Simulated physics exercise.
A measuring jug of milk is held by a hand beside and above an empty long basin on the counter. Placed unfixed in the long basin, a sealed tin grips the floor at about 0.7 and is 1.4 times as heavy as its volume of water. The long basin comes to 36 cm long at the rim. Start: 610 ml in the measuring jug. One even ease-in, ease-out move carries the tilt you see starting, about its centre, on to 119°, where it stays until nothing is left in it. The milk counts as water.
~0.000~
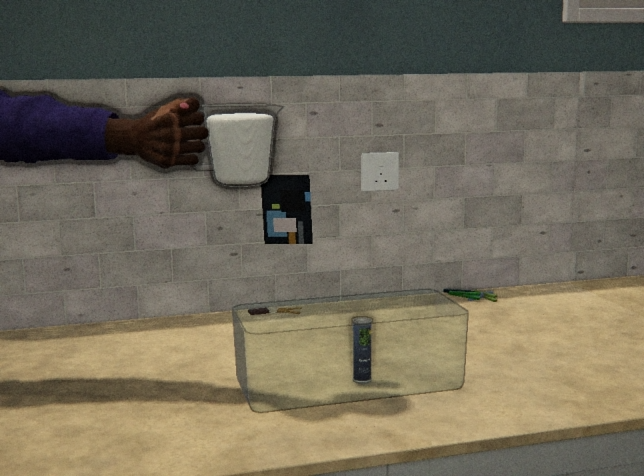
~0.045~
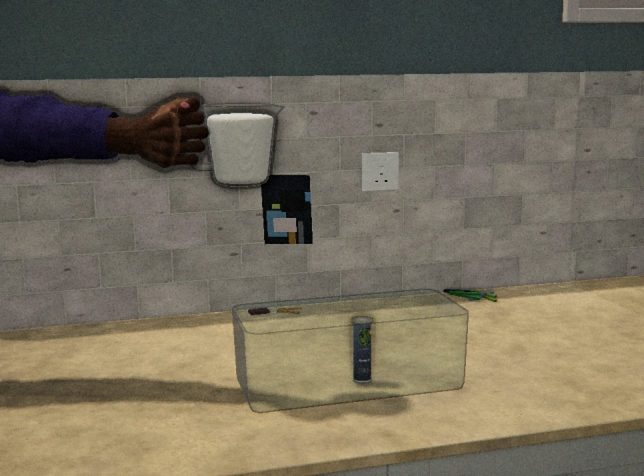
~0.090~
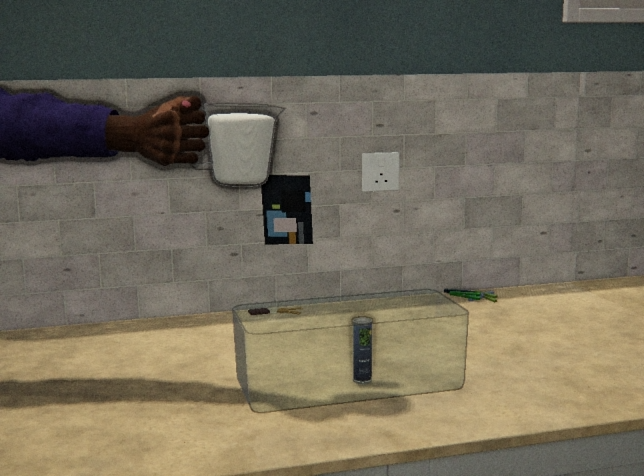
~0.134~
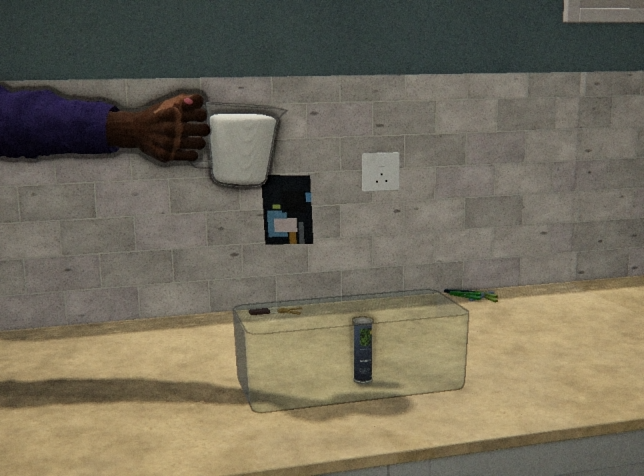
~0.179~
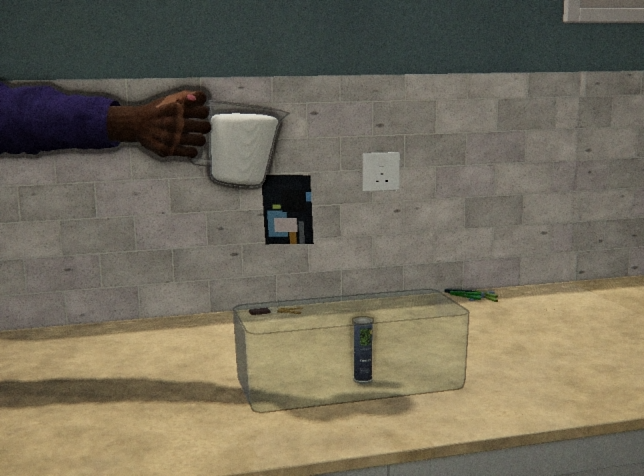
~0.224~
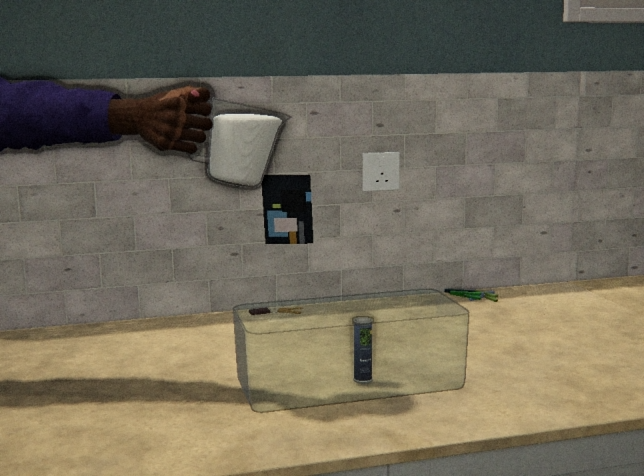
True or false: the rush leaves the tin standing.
False.
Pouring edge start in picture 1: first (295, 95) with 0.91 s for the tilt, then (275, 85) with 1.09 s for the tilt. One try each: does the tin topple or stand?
In the first try it comes down; in the second it comes down.
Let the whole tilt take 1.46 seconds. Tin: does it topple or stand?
Result: Tin tipped over.
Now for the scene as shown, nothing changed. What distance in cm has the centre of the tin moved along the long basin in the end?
It finishes around 8.5 cm from where it began.
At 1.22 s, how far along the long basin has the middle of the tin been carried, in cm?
Measured centre to centre, about 8 cm.
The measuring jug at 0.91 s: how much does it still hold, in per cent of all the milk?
Close to 9 percent of the whole amount.
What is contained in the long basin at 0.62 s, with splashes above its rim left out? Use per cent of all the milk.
Fraction in basin: Approx. 3%.
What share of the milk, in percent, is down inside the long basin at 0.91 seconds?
About 58 per cent.
Then, 0.62 s in, the tilt is 77° and 68 per cent is still to pour; the tin stands where it began.
Then, 0.91 s in, the tilt is 114° and 9 per cent is still to pour; the tin stands 2 cm from where it began.
Then, 1.22 s in, the tilt is 119° and 0 per cent is still to pour; the tin lies on its side.
Then, 1.55 s in, the tilt is 119° and 0 per cent is still to pour; the tin lies on its side.
Finally, the tin lies on its side.
